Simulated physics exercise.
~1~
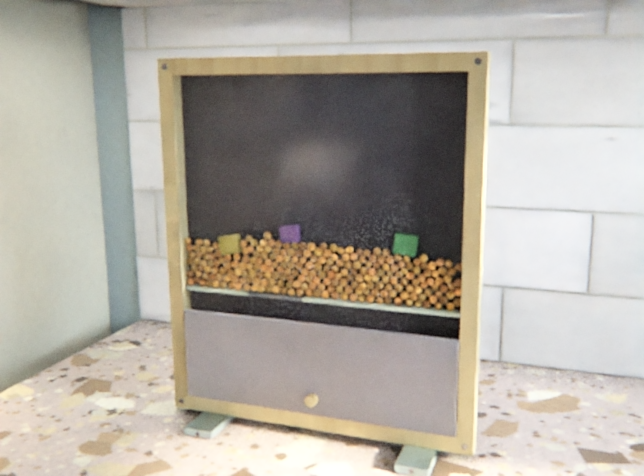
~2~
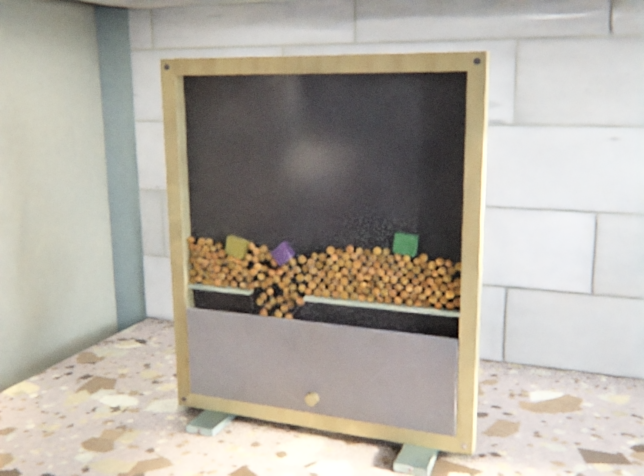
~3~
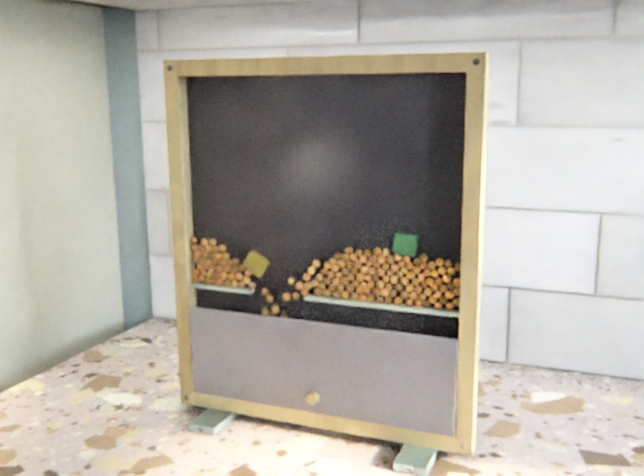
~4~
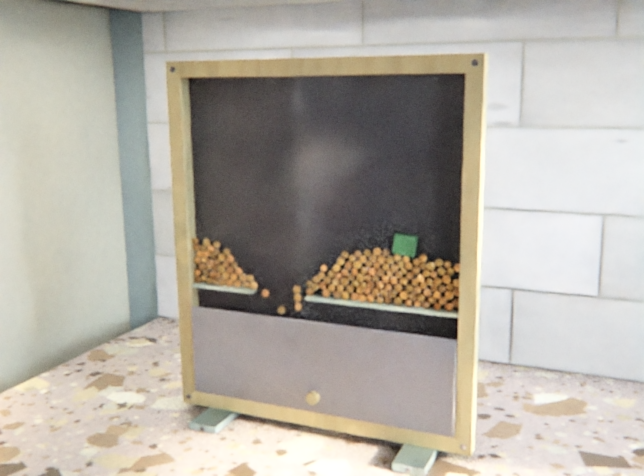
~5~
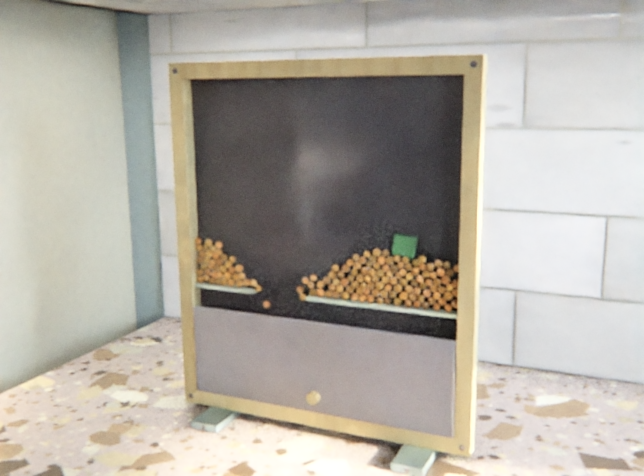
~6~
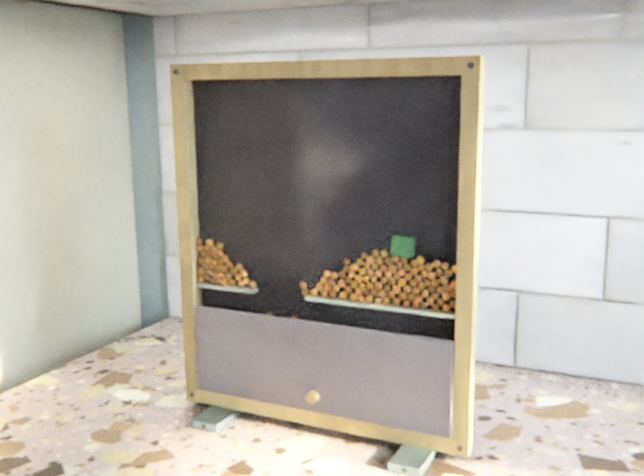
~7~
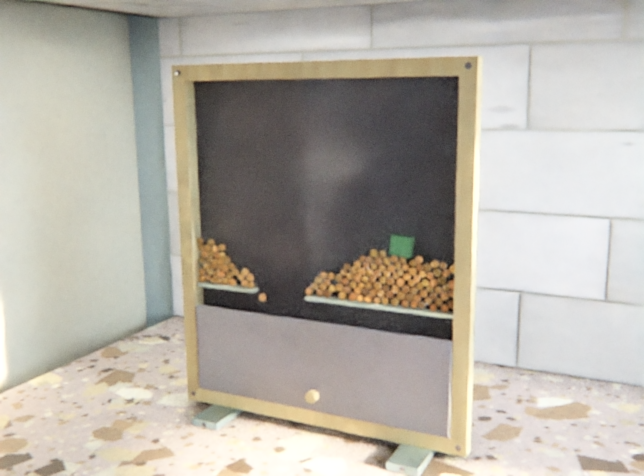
Wooden beads pouring through a gap in an upright box's shelf, purple then yellow blocks dropping out, green block staying on top.
